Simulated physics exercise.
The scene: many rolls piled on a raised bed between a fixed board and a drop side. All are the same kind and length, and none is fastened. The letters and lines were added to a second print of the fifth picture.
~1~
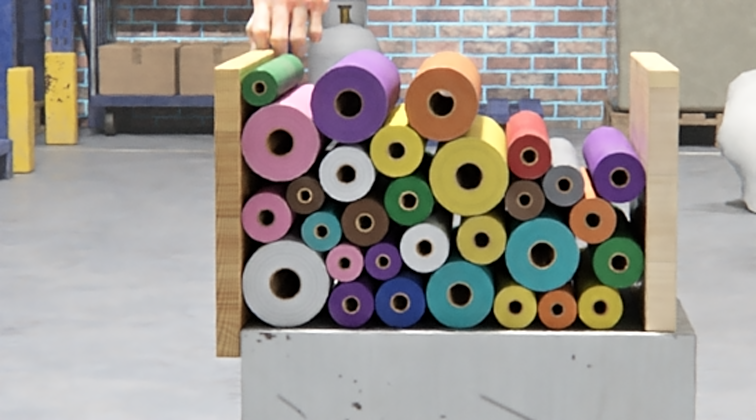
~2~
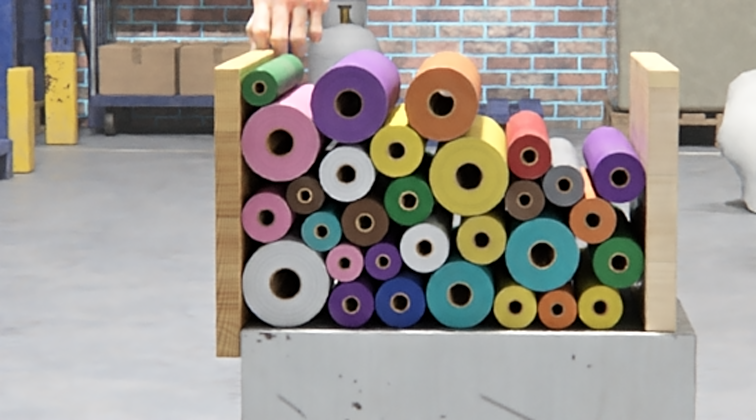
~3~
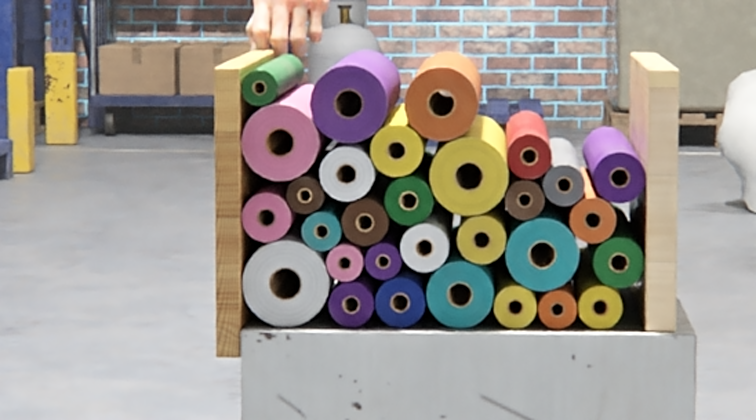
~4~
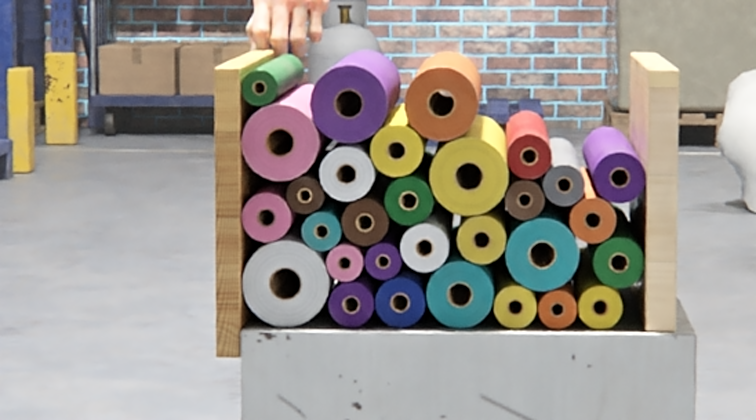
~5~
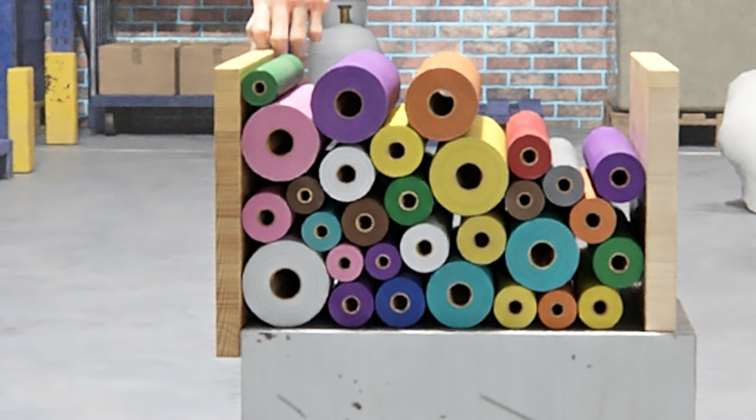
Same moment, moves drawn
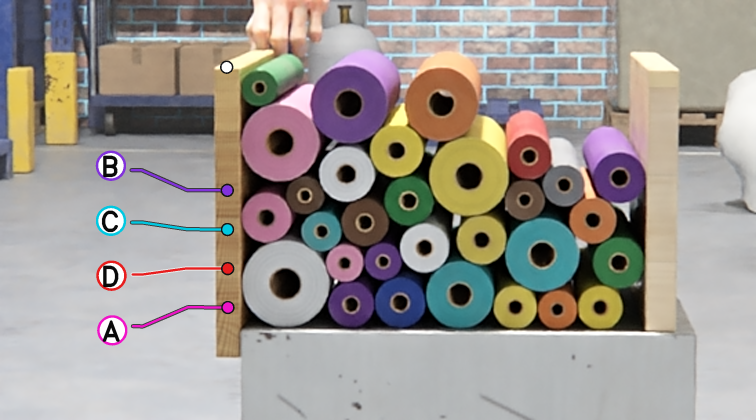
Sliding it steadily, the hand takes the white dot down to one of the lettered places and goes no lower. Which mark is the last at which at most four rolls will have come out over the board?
It can be let down to C.
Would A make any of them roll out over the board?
Yes.
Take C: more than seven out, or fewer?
It loses fewer than seven.
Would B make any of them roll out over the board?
At B: Yes.
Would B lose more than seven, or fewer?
Fewer than seven.
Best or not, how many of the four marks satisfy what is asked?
Two of them.
On the marked copy, A at (228, 308); B at (227, 190); C at (227, 229); D at (227, 269); the white dot at (226, 68).
Following C. Soon after the start, top of the board (241, 142).
Later, top of the board (241, 226).
In the end, top of the board (241, 228), three out over the board.
As for the rest, A more than four out over the board; B one out over the board; D more than four out over the board.
